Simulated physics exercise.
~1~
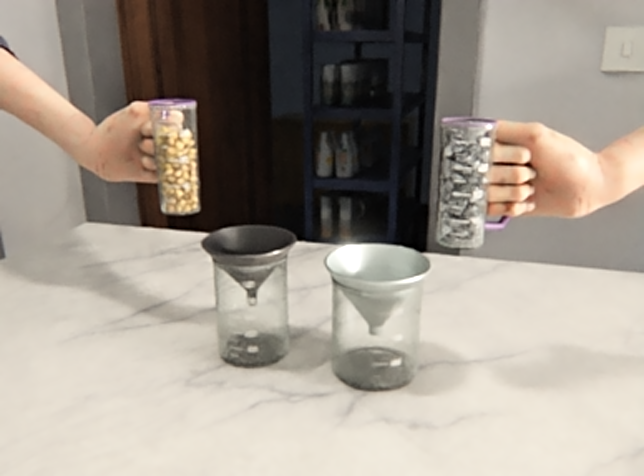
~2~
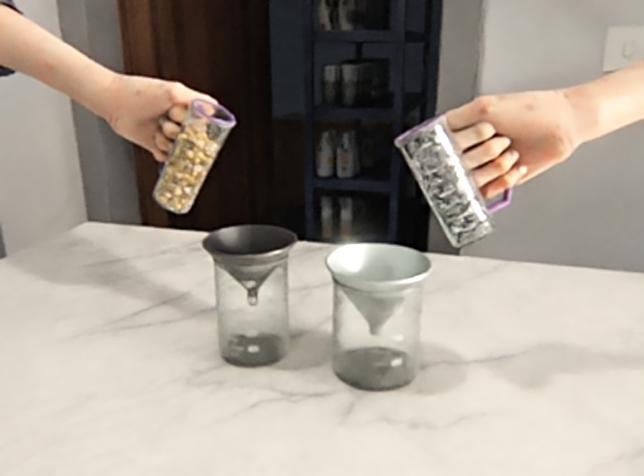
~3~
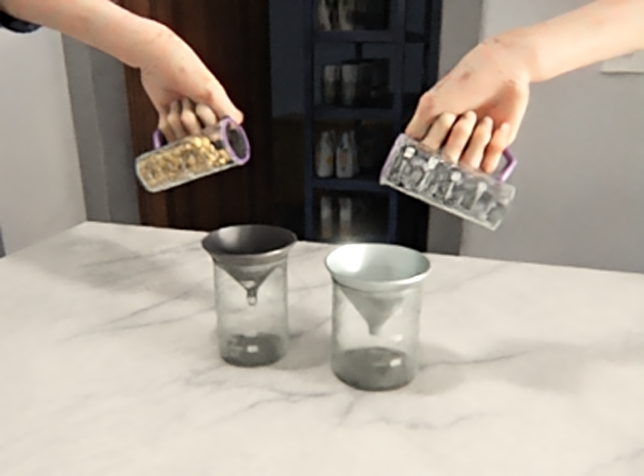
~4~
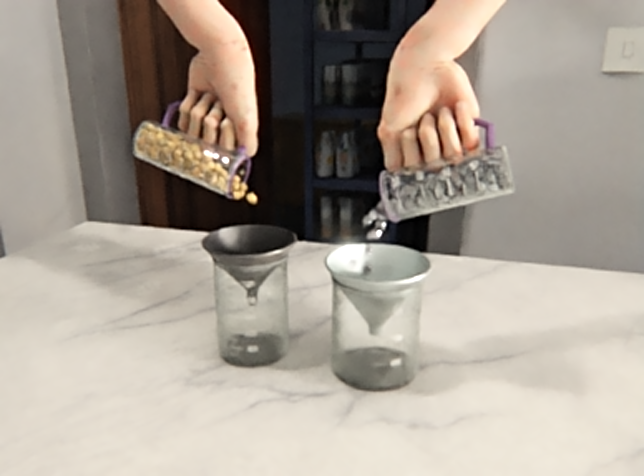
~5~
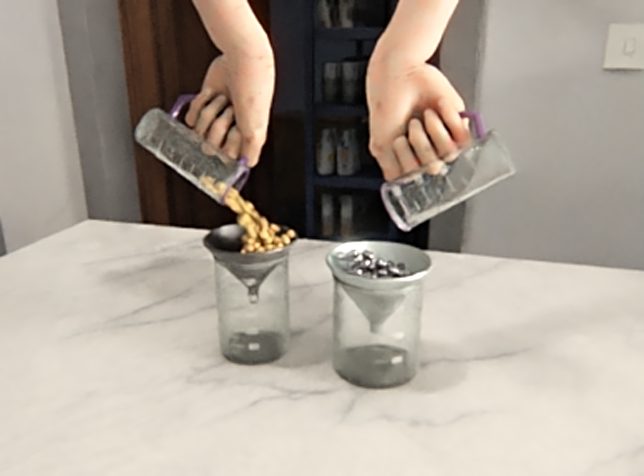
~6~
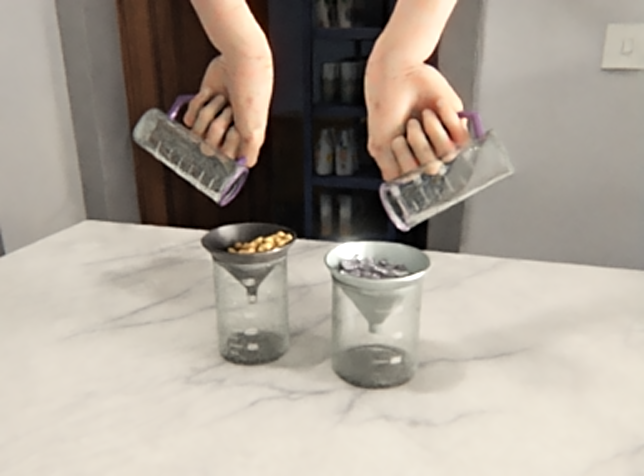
Two hands tipped clear cups over funnels set in a pair of jars on a marble counter, pouring golden bits on the left and silvery pieces on the right, until both cups were empty and everything sat stuck in the funnels.
